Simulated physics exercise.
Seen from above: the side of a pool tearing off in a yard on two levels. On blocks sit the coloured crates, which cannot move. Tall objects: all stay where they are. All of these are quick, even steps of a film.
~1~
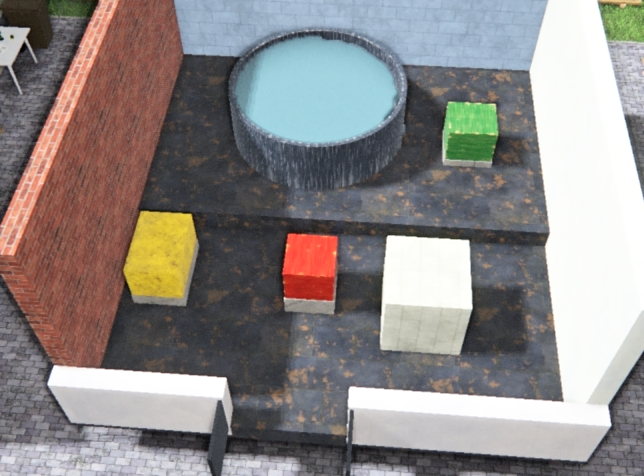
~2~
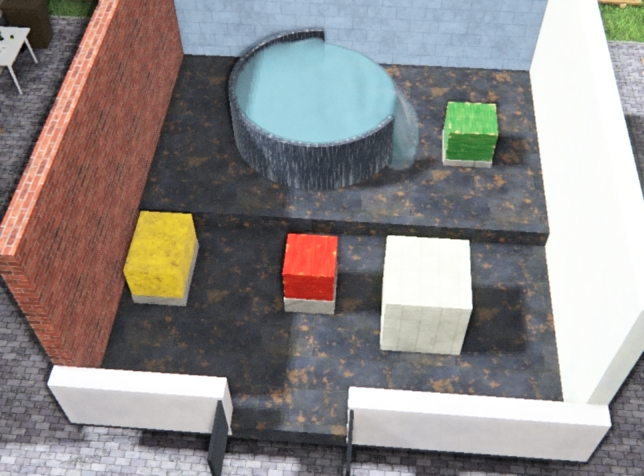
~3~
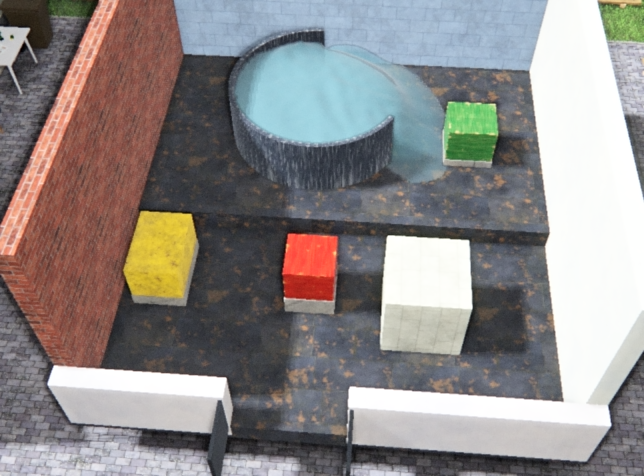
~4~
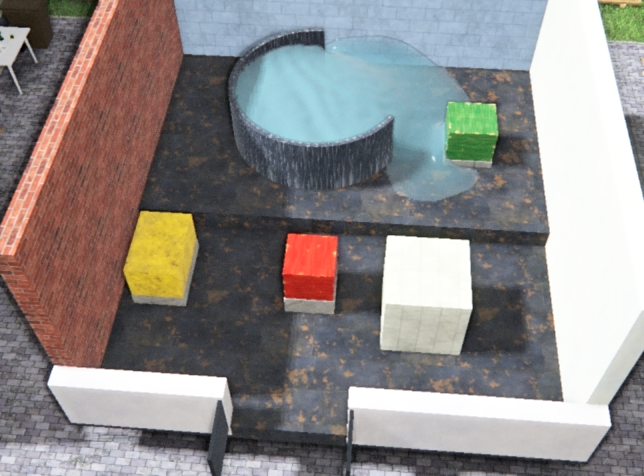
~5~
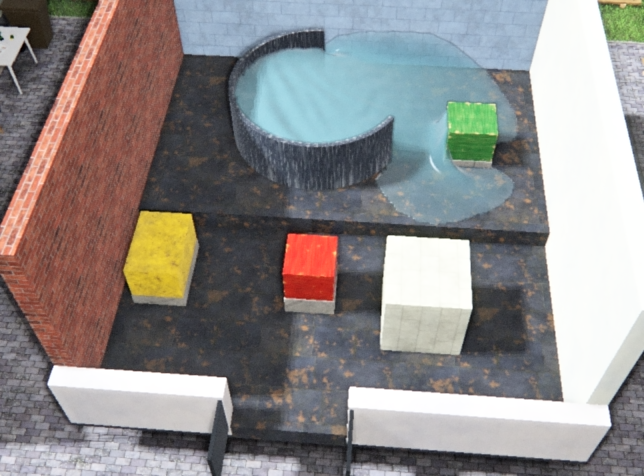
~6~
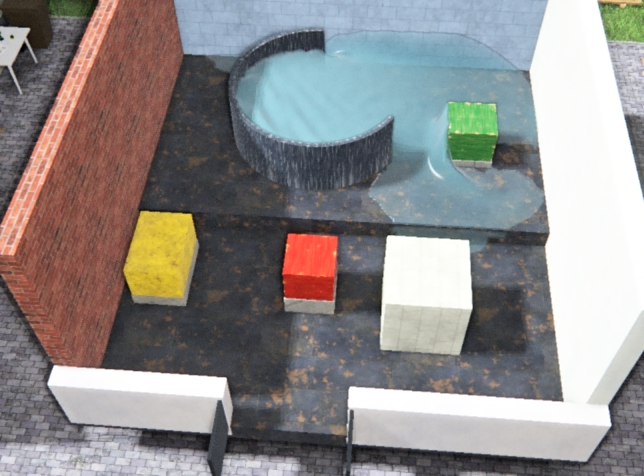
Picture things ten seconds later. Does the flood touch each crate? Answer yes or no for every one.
Yellow crate: Yes; green crate: Yes; red crate: No.
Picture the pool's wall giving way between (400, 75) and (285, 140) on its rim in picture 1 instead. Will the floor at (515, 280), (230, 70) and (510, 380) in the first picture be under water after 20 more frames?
Those three places would be soaking, still unsoaked and soaking, in that order.
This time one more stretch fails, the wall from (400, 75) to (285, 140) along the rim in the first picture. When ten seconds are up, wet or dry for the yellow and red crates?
So the yellow crate goes wet while the red crate goes wet.
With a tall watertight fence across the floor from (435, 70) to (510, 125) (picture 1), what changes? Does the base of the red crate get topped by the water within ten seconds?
The way I see it, the red crate is never reached.
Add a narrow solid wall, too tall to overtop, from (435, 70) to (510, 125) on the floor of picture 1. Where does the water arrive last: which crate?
That would be the yellow-painted one.
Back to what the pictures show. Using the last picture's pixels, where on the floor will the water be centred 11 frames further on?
Near pixel (408, 127).
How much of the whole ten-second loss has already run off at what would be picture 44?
Close to 15 per cent, I'd say.
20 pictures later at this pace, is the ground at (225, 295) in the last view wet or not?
Result for the point: Unwetted.
A moment on, water covers 40 % of the floor; the yellow crate not reached, the green crate water round its plinth, the red crate not reached.
Next, water covers 50 % of the floor; the yellow crate not reached, the green crate water round its plinth, the red crate water round its plinth.
Then, water covers 75 % of the floor; the yellow crate water round its plinth, the green crate water round its plinth, the red crate water round its plinth.
Later, water covers 95 % of the floor; the yellow crate water round its plinth, the green crate water round its plinth, the red crate water round its plinth.
In the end, water covers 95 % of the floor; the yellow crate was topped, the green crate was topped, the red crate stayed above the water.
